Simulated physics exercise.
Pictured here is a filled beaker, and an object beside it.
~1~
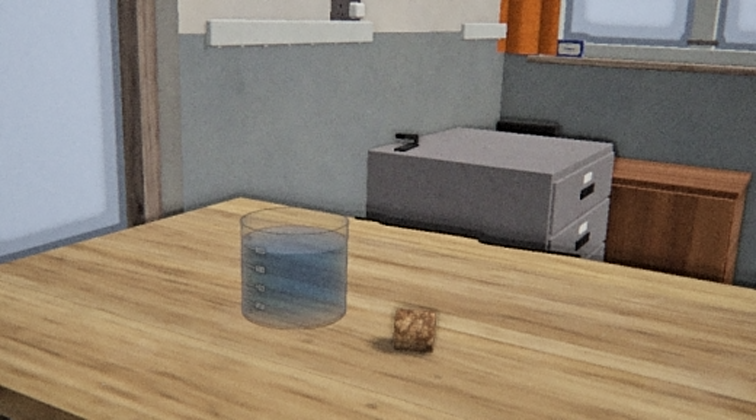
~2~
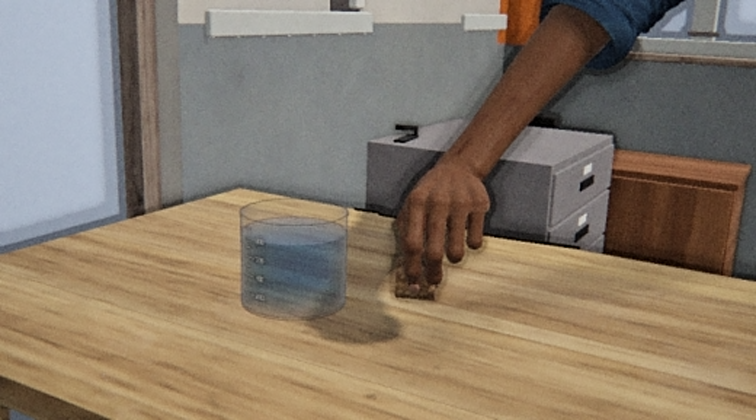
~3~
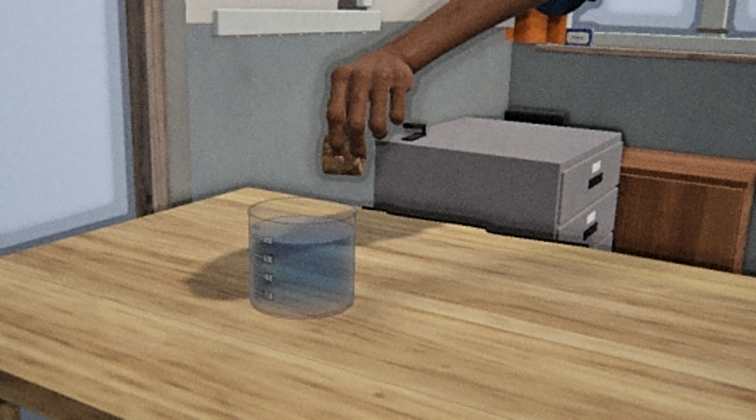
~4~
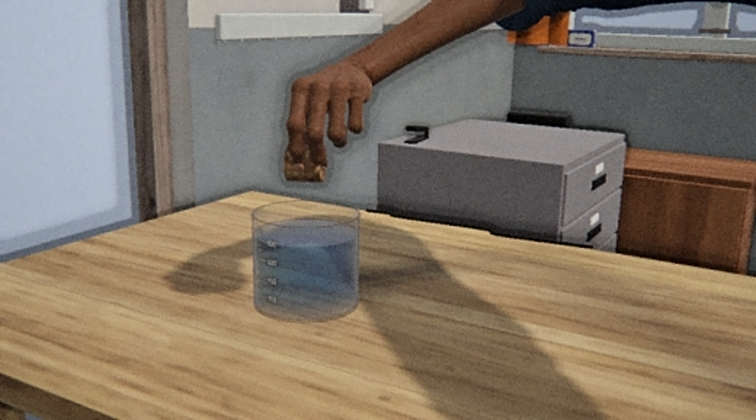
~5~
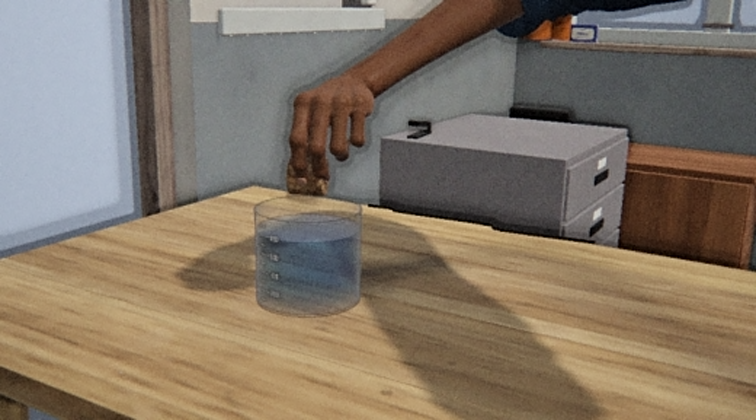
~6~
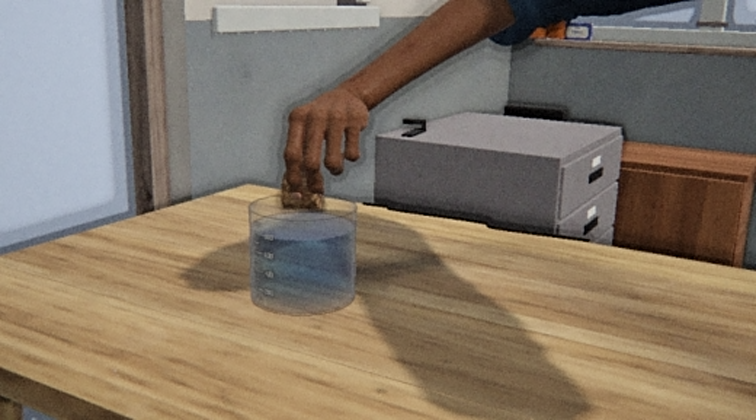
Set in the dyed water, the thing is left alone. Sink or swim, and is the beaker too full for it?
Let go in the dyed water, it does not go down, and the beaker manages without spilling.
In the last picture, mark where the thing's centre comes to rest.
In the final view it sits close to pixel (303, 217).
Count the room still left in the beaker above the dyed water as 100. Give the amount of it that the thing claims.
By my reckoning, it comes to 10 percent.
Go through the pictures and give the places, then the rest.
The cork lies on the top at (415, 331); beaker (295, 264) about three quarters full, in the first frame.
A hand picks up the cork at (416, 278); beaker about three quarters full, surface at (294, 231), in the second frame.
The cork is carried over at (344, 155); beaker (303, 254) about three quarters full, in the third frame.
The cork is above the beaker at (306, 163); beaker about three quarters full, surface at (306, 233), in the fourth frame.
The cork comes down at (308, 176); beaker (308, 252) about three quarters full, in the fifth frame.
The cork is just over the surface at (303, 190); beaker about three quarters full, surface at (303, 227), in the sixth frame.
Next, the cork enters the dyed water; the beaker is about three quarters full.
After that, the cork comes up again; the beaker is about three quarters full.
Finally, the cork rides on the surface; the beaker is about three quarters full; the top is dry.
